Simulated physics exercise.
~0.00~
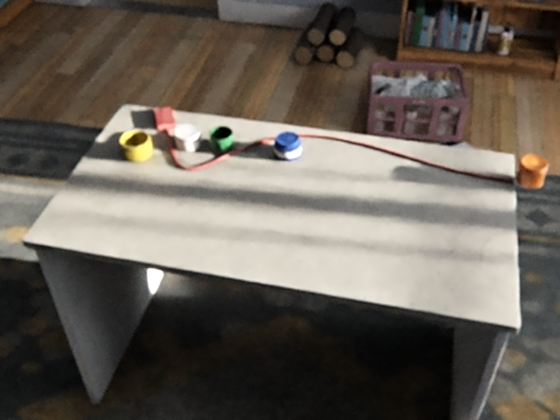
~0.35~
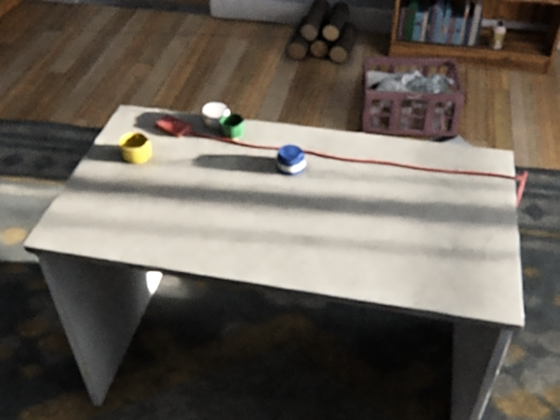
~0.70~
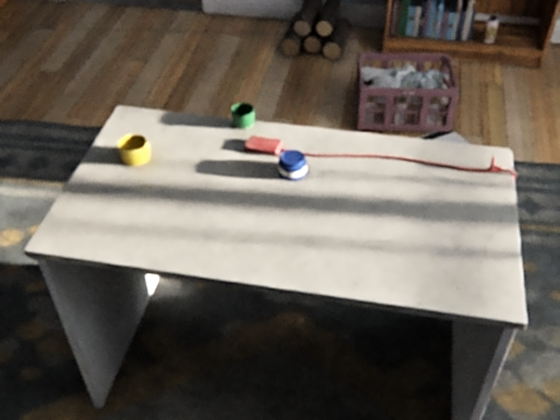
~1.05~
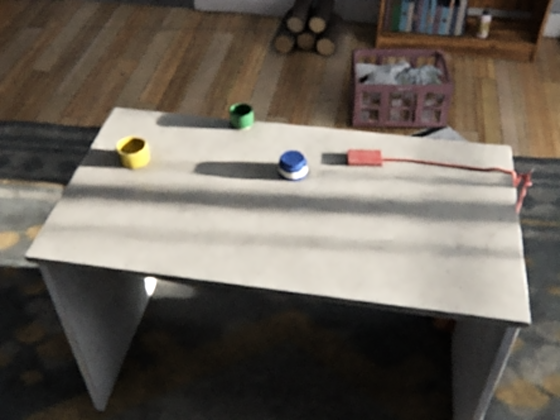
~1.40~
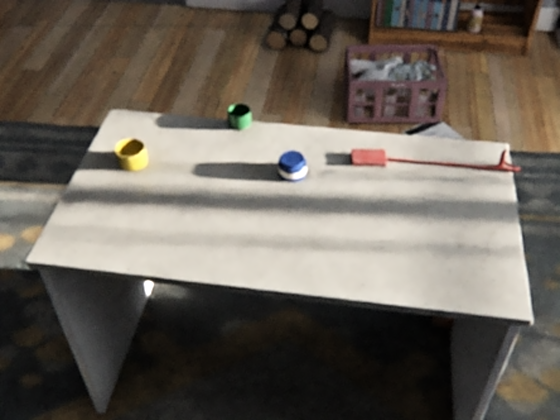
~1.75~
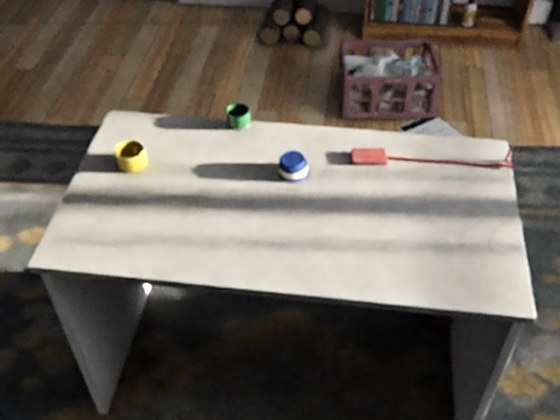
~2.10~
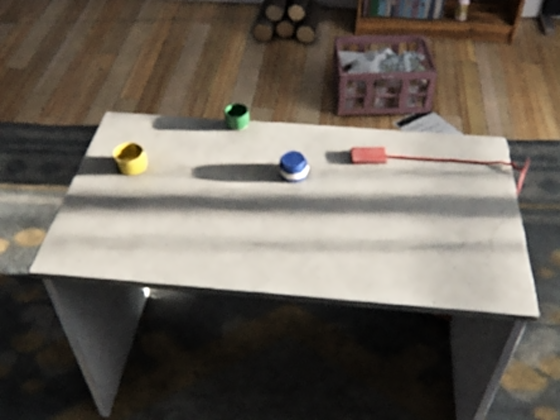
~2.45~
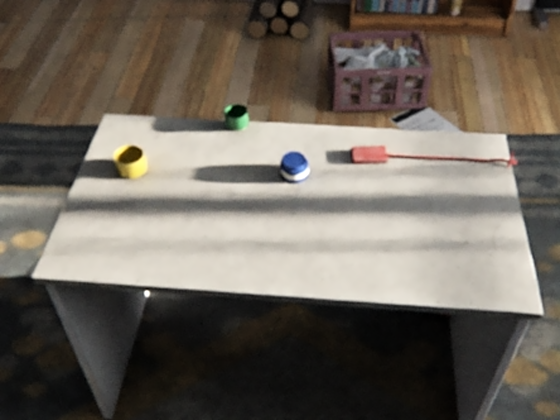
An orange speaker, tied by a thin red cable to a red phone, drops over the right edge of a pale desk. The cable pulls taut and drags the phone rightward, and a white tin and a green mug are pushed toward the back. The tin falls off the desk, while the mug stays near the far edge. The phone slides on past the blue jar, which has shifted only slightly, and stops on the right side of the desk. The yellow mug never moves, and the phone, green mug and jar rest on top with the cable stretched to the right edge.
